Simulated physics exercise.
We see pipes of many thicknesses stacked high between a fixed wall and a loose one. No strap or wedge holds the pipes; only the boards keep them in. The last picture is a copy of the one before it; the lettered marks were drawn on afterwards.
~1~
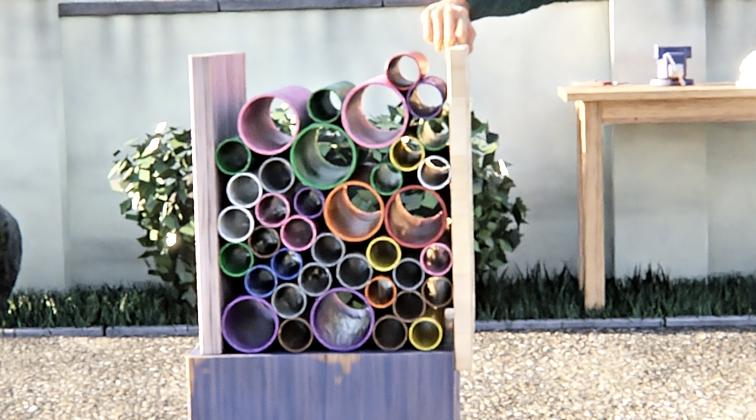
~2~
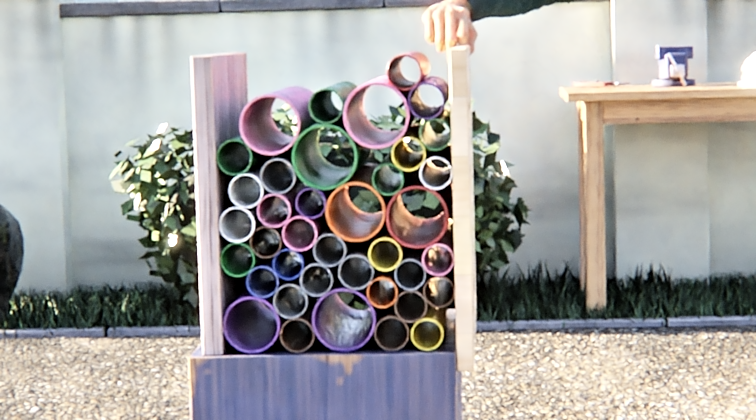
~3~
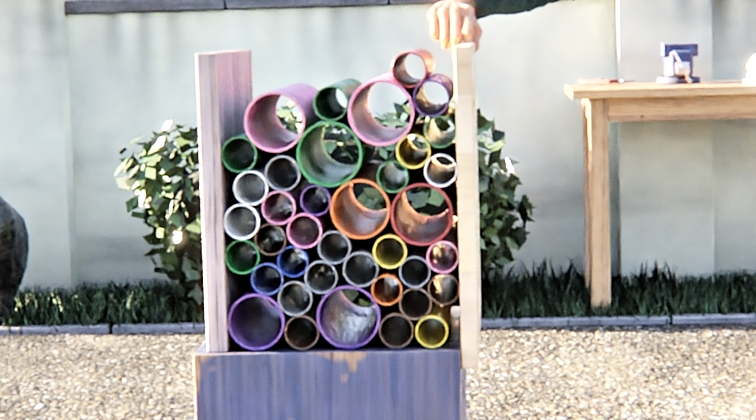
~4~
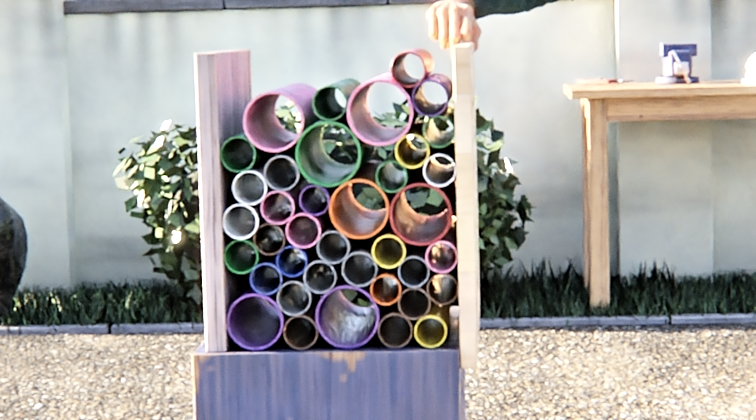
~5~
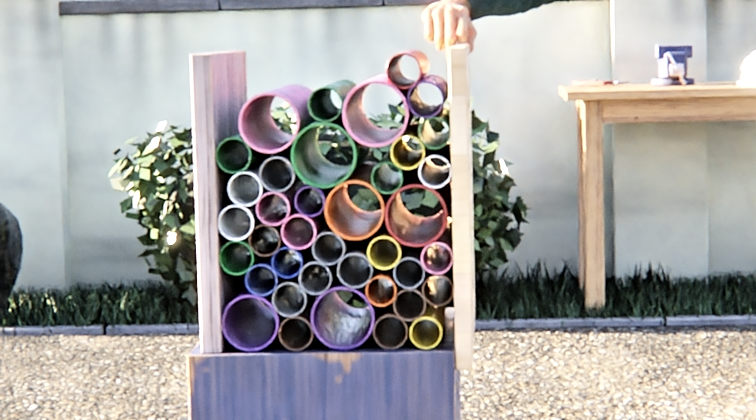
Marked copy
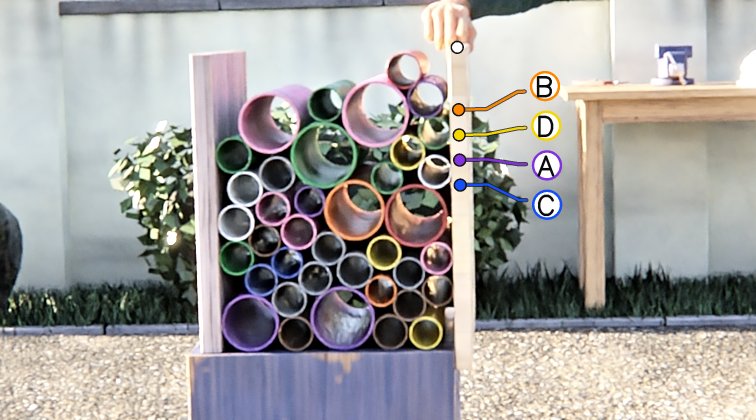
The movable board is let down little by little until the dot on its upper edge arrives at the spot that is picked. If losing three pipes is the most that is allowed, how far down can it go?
The lowest mark that will do is C.
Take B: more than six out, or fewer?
It loses fewer than six.
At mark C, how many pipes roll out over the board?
The count is three.
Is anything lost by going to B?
No.
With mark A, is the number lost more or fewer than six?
At A, fewer than six.
On the marked copy, A at (460, 160); B at (458, 110); C at (460, 185); D at (459, 135); the white dot at (457, 47).
Following C. Soon after the start, top of the board (450, 110).
Later, top of the board (452, 181).
In the end, top of the board (452, 185), three out over the board.
As for the rest, A one out over the board; B none out over the board; D none out over the board.
